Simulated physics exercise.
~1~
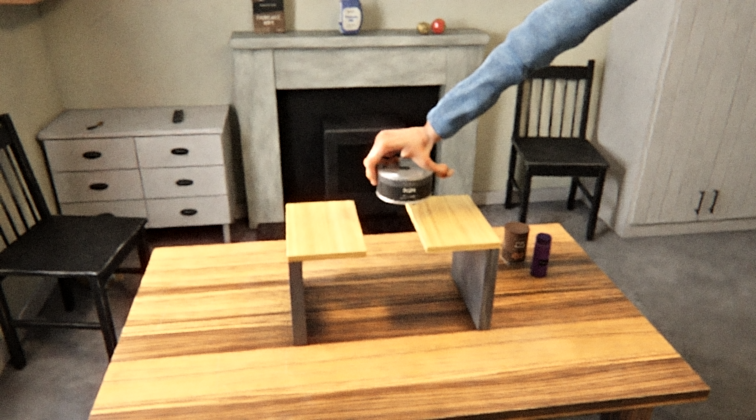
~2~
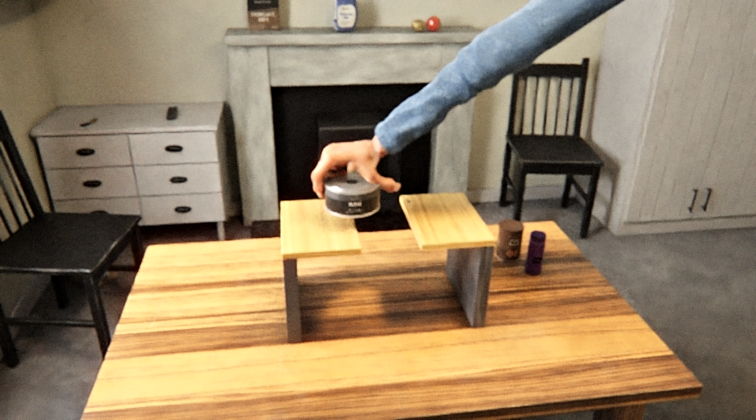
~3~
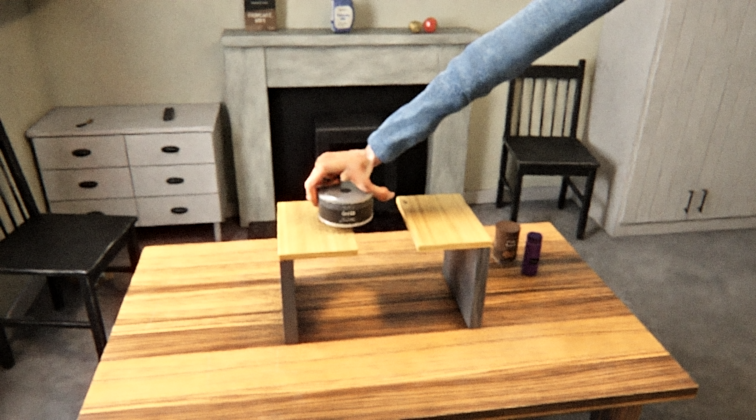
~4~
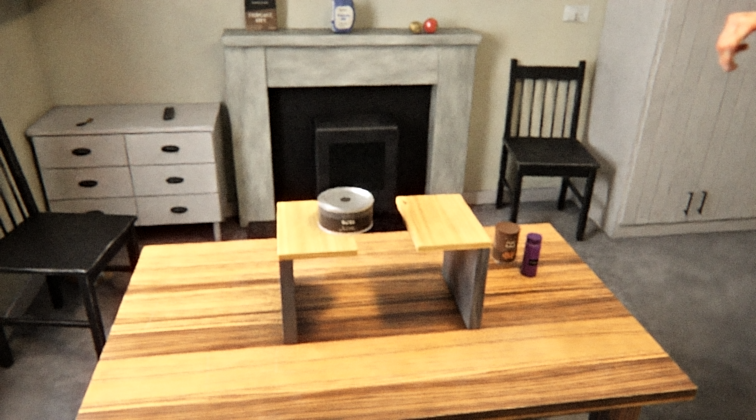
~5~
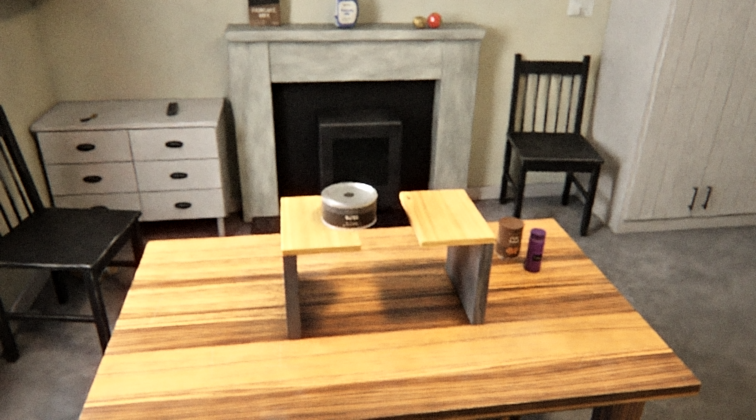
In a room with a grey fireplace, drawers and dark chairs, a slightly swaying camera looks down at a striped wooden table. On it stands a stand with two pale boards on dark grey supports, a gap between them, and to the right sit a brown tin and a purple shaker. A hand in a blue sleeve holds a black tub above the stand, moves it left and lowers it at the gap beside the left board. The hand lets go and withdraws to the right. The tub stays lodged there, while the tin and shaker remain in place.
